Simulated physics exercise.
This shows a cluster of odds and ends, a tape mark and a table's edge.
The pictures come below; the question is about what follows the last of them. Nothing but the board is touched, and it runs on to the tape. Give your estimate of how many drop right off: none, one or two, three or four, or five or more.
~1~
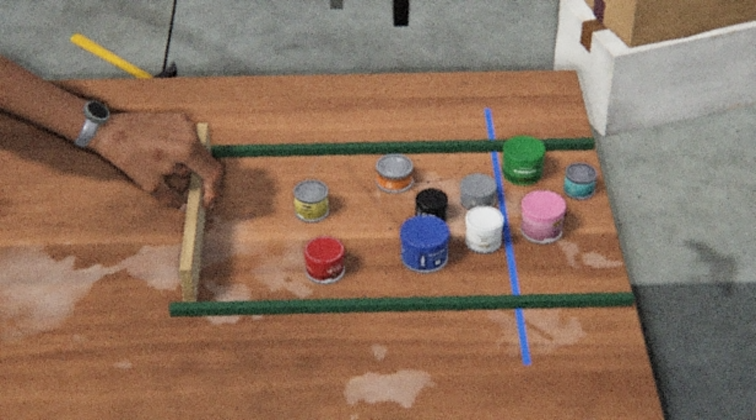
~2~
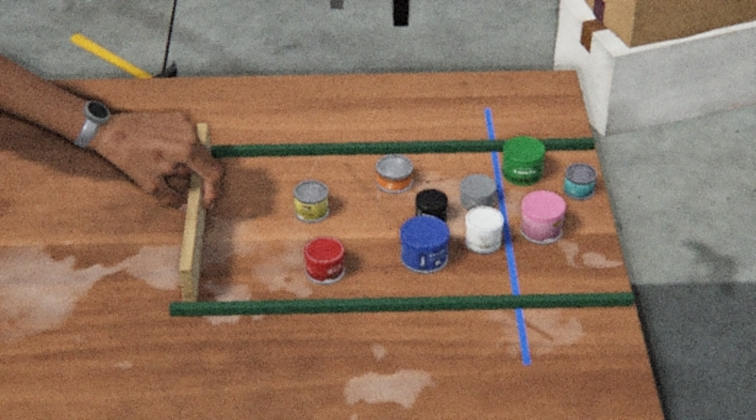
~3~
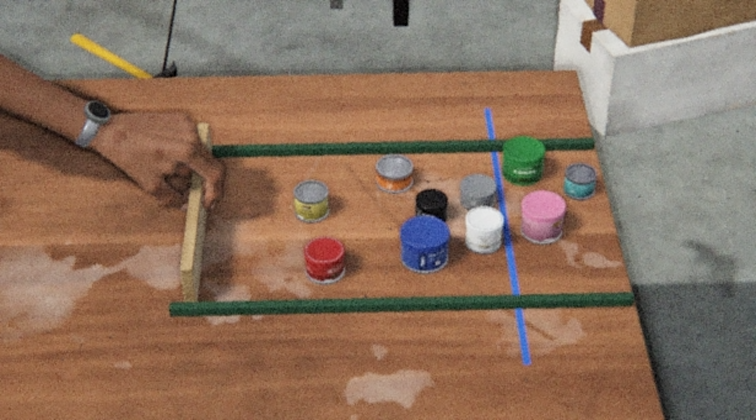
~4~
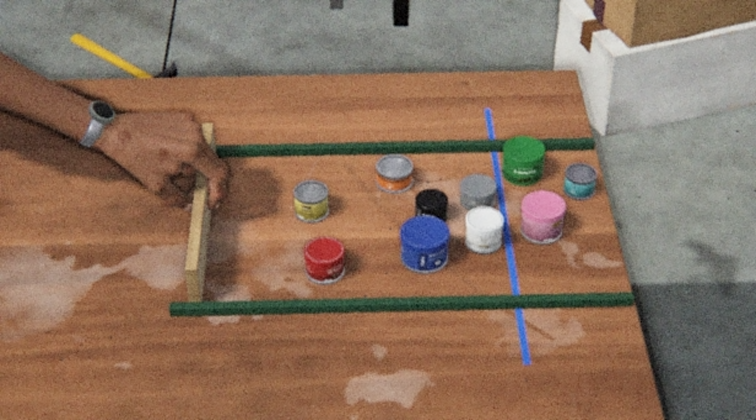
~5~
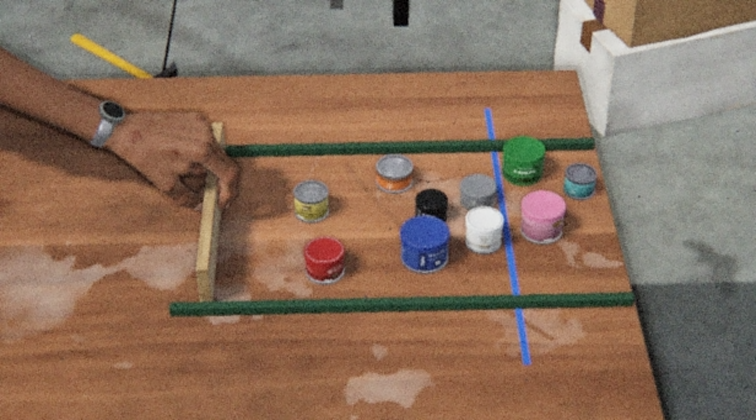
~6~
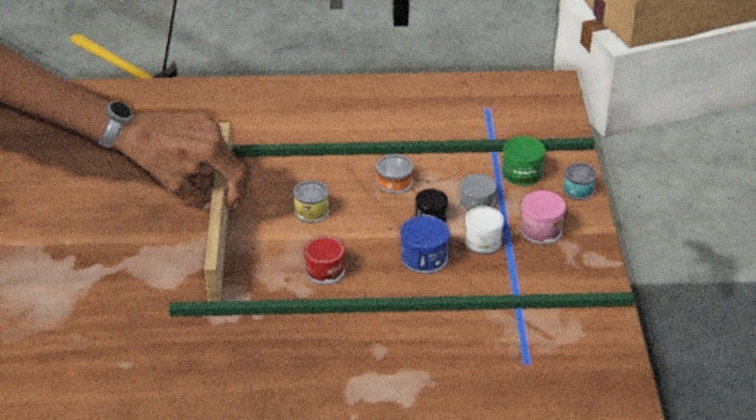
I reckon the number that spills over the end lands at zero.
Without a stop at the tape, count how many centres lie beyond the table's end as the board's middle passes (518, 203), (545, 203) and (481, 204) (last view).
0; 2; 0.
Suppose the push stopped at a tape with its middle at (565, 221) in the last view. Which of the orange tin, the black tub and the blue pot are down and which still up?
Orange tin stays put, black tub stays put, blue pot stays put.
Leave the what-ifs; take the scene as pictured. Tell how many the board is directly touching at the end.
The count comes out at 4.
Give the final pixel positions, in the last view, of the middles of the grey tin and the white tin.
Around (545, 186), then around (554, 211).
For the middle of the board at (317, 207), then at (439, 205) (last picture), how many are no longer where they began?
Tally at point one: 2; at point two: 8.
Soon after, none off yet; turquoise tin at rest near (580, 182); pink tin at rest near (543, 217); green tub at rest near (523, 161).
At rest, the number that fall off is zero.
